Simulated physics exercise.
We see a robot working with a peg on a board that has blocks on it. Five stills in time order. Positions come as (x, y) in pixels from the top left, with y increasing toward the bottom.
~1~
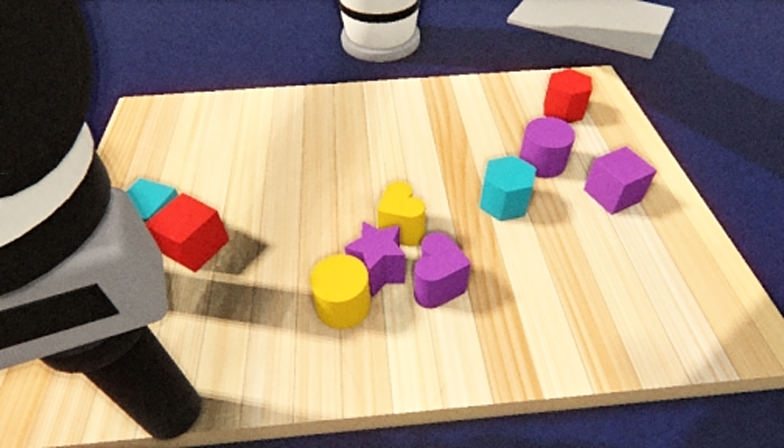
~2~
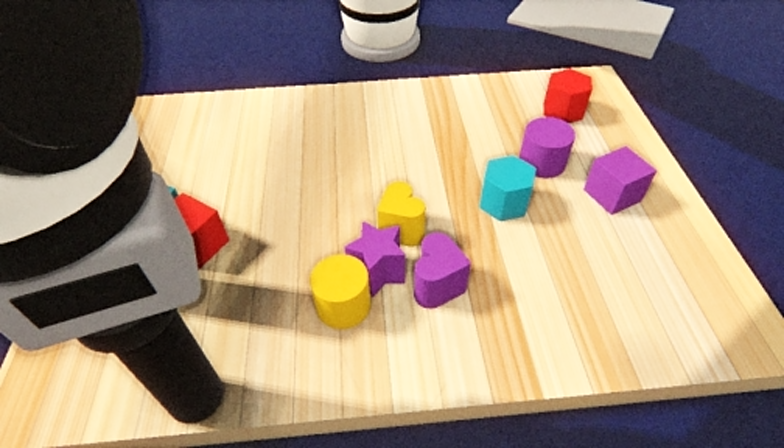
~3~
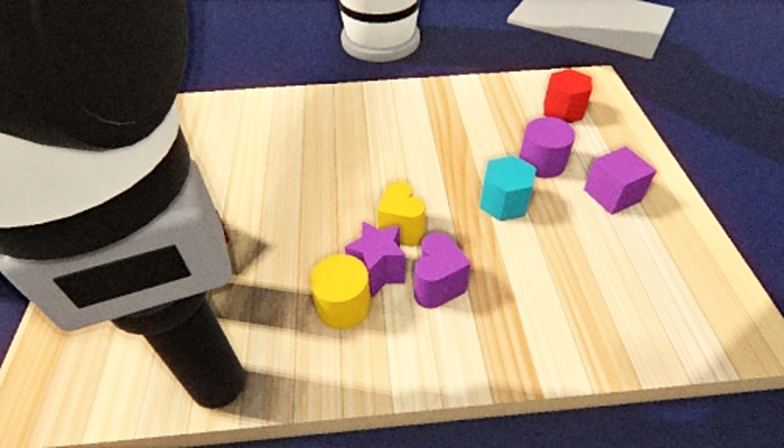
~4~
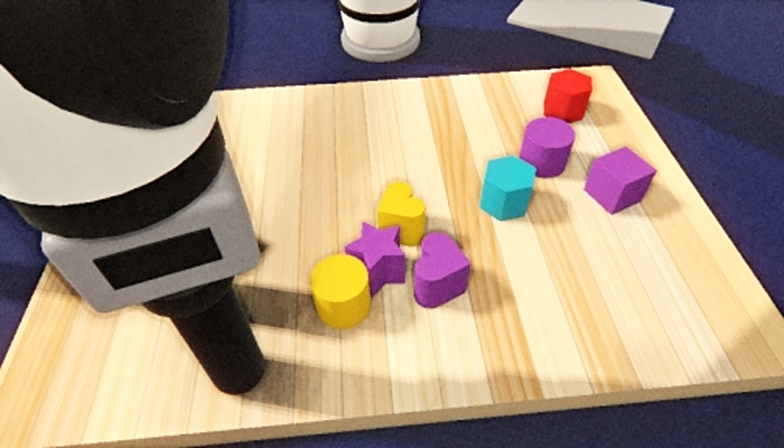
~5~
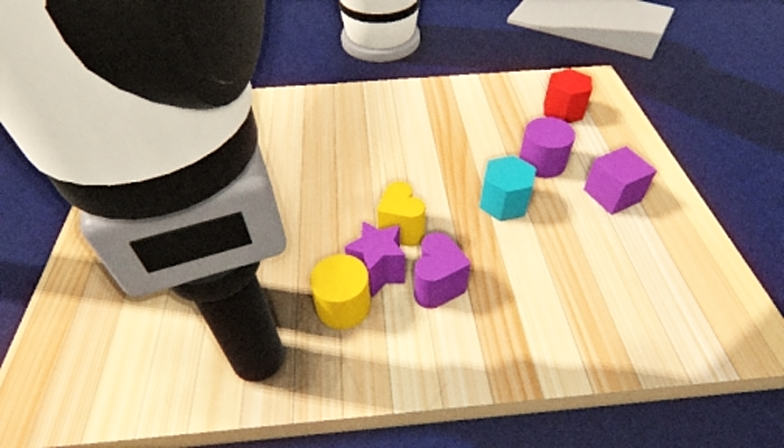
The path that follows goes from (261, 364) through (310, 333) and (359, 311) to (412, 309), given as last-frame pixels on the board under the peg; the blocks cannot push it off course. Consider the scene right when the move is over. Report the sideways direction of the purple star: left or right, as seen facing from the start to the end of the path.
It slides leftward.
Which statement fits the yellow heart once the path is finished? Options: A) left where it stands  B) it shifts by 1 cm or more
(B)
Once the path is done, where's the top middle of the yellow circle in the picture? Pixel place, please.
That would be at about pixel (430, 241).
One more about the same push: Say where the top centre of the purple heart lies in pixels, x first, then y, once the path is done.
In the picture, that point is around (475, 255).
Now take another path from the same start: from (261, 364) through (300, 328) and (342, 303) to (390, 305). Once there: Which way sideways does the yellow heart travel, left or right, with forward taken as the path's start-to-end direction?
It slides leftward.
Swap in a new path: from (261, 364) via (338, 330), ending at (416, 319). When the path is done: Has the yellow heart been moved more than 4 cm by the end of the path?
The answer is no.
The first path, step by step. One third of the way, peg at (310, 326); yellow circle at (348, 272); purple star at (379, 241).
Two thirds of the way, peg at (359, 304); yellow circle at (392, 249); purple star at (413, 216), turned 20° anticlockwise; yellow heart at (411, 184), turned 30° anticlockwise.
At the end, peg at (412, 303); yellow circle at (430, 241); purple star at (430, 205), turned 40° anticlockwise; yellow heart at (411, 177), turned 55° anticlockwise; purple heart at (475, 255).
